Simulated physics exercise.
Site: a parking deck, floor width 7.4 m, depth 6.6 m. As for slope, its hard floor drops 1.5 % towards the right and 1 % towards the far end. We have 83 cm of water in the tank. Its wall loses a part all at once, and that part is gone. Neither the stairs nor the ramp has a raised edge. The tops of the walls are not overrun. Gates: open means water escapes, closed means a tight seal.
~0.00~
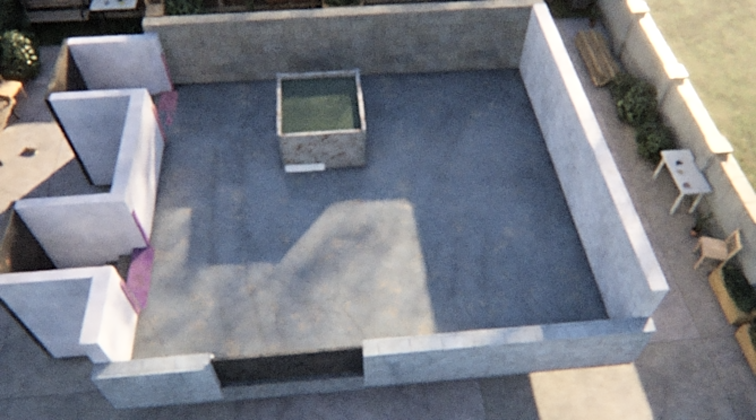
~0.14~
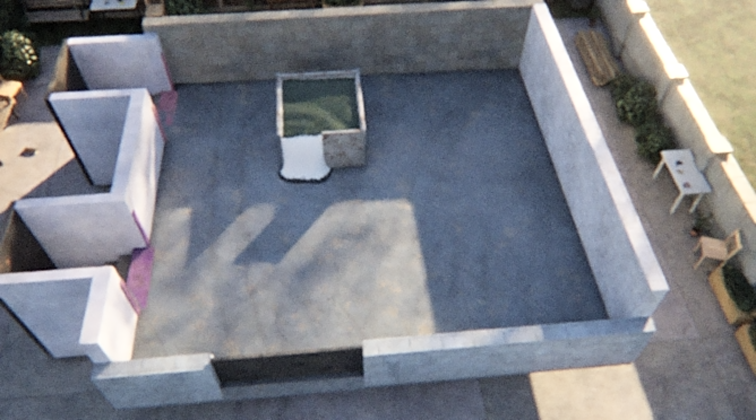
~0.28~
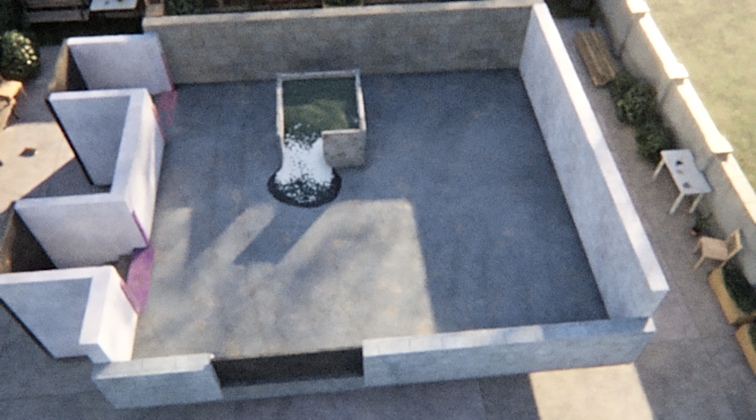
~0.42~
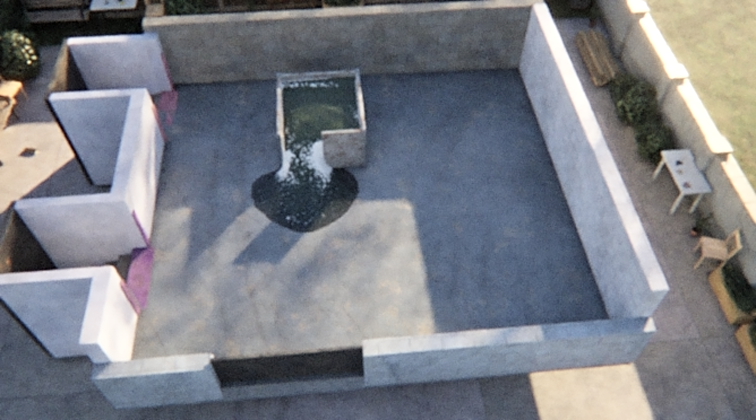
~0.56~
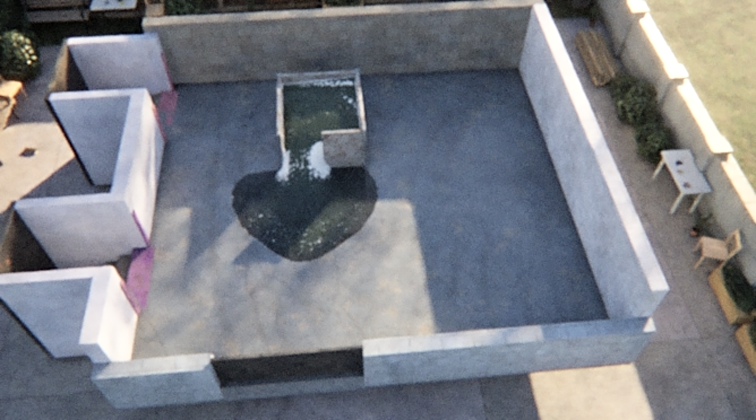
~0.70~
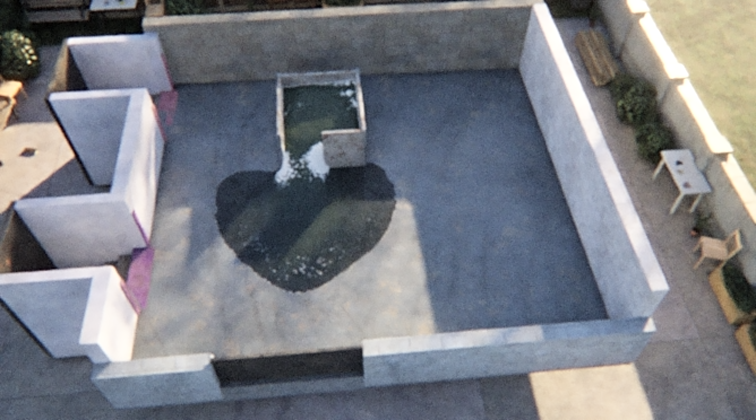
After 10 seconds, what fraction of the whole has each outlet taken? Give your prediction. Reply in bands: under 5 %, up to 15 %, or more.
I would say gateway: Under 5 %; flight of stairs down (marked purple): From 5 to 15 %; basement ramp (marked pink): Less than 5 %.
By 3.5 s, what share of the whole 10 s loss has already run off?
I'd put it at about 40 per cent by that time.
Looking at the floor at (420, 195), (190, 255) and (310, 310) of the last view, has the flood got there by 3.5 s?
Going through the three points: Not yet touched, then awash, then awash.
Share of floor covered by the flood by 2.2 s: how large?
Some 40 per cent of it.
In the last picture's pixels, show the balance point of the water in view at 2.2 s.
Balance point at about (308, 215).
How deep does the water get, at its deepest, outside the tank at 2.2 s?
Around 36 centimetres deep.
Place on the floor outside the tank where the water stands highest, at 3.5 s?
Around (618, 341).
After 1.4 s water covers 30 % of the floor and is deepest (33 cm) near (297, 176); gone so far, the gateway 0 %, the flight of stairs down (marked purple) 0 %, the basement ramp (marked pink) 0 %.
After 2.2 s water covers 40 % of the floor and is deepest (36 cm) near (130, 368); gone so far, the gateway 0 %, the flight of stairs down (marked purple) 1 %, the basement ramp (marked pink) 0 %.
After 3.5 s water covers 45 % of the floor and is deepest (21 cm) near (618, 341); gone so far, the gateway 0 %, the flight of stairs down (marked purple) 4 %, the basement ramp (marked pink) 0 %.
After 6.0 s water covers 60 % of the floor and is deepest (13 cm) near (618, 341); gone so far, the gateway 0 %, the flight of stairs down (marked purple) 7 %, the basement ramp (marked pink) 0 %.
After 10.0 s water covers 85 % of the floor and is deepest (16 cm) near (520, 71); gone so far, the gateway 0 %, the flight of stairs down (marked purple) 9 %, the basement ramp (marked pink) 0 %.
